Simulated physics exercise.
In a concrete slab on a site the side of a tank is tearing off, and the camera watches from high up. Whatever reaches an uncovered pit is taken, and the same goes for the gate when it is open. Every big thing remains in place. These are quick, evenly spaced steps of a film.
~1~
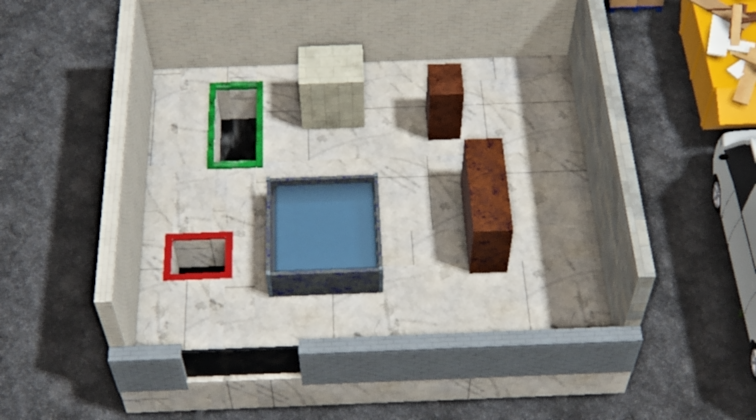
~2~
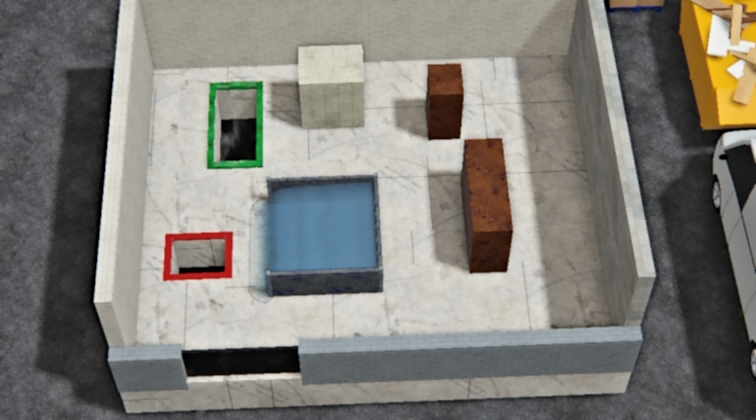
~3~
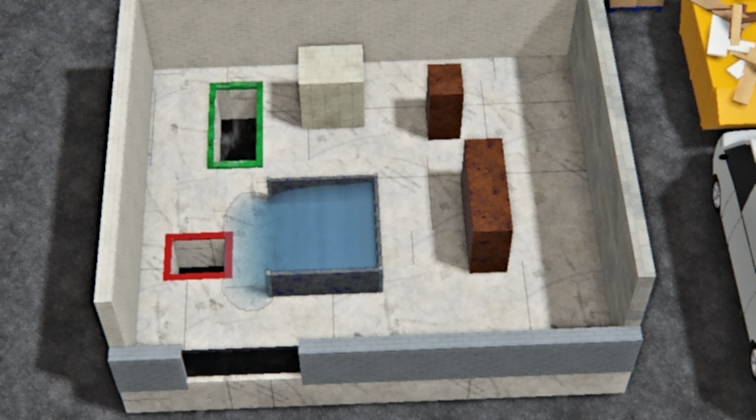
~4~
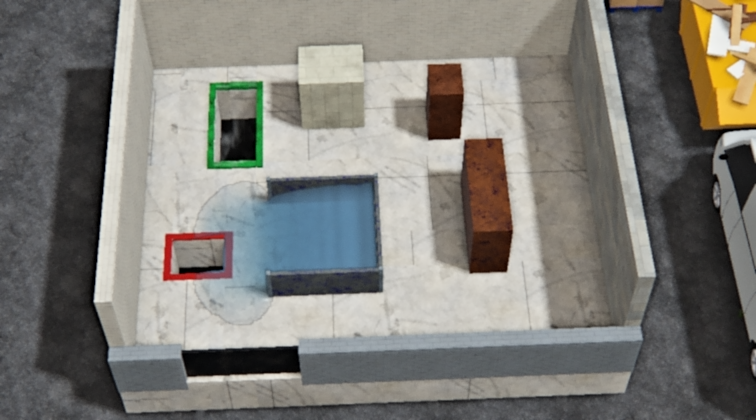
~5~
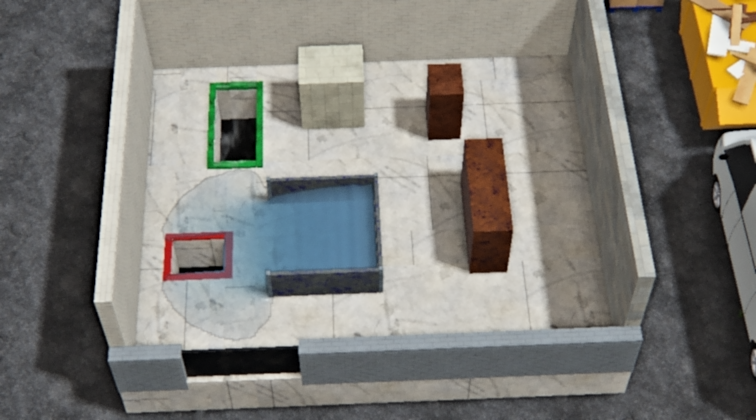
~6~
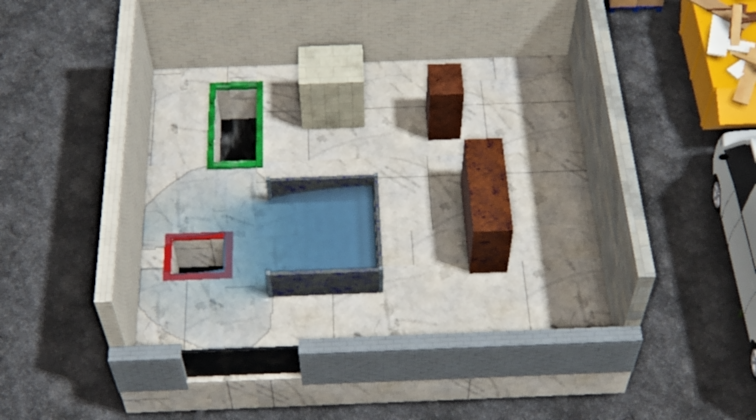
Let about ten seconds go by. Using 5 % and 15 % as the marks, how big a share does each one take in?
Shares taken in: Gate - under 5 %; green pit - under 5 %; red pit - over 15 %.
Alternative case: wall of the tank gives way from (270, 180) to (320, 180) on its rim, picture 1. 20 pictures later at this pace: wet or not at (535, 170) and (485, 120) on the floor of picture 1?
First point: Inundated; second point: Unwetted.
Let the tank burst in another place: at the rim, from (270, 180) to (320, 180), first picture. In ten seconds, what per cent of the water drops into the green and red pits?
Lab note - share by pit: Green 20 %, red 6 %.
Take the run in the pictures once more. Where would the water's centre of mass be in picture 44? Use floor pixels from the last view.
I'd say near (260, 228).
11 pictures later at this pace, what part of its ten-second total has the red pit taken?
Close to 50 %.
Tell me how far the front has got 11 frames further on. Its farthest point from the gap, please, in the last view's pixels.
Close to (154, 75), I think.
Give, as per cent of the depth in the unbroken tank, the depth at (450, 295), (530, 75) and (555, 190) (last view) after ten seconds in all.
First spot 2 %, second 2 %, third 0 %.
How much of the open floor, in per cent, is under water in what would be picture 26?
My best guess is some 30 %.
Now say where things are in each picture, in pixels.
Still water in the tank at (324, 226), in the first picture.
Water pours out at (272, 242) and has run to (268, 299), in the second picture.
Water pours out at (272, 243) and has run to (237, 300), in the third picture.
The front is at (221, 311), out from the gap at (272, 243), in the fourth picture.
Water pours out at (272, 243) and has run to (171, 293), in the fifth picture.
Water pours out at (272, 243) and has run to (140, 294), in the sixth picture.
A moment on, water covers 20 % of the floor; the gate 0 %, the green pit 0 %, the red pit 17 %.
Next, water covers 20 % of the floor; the gate 0 %, the green pit 0 %, the red pit 29 %.
Then, water covers 30 % of the floor; the gate 0 %, the green pit 0 %, the red pit 39 %.
Later, water covers 45 % of the floor; the gate 0 %, the green pit 1 %, the red pit 50 %.
In the end, water covers 55 % of the floor; the gate 0 %, the green pit 1 %, the red pit 58 %.
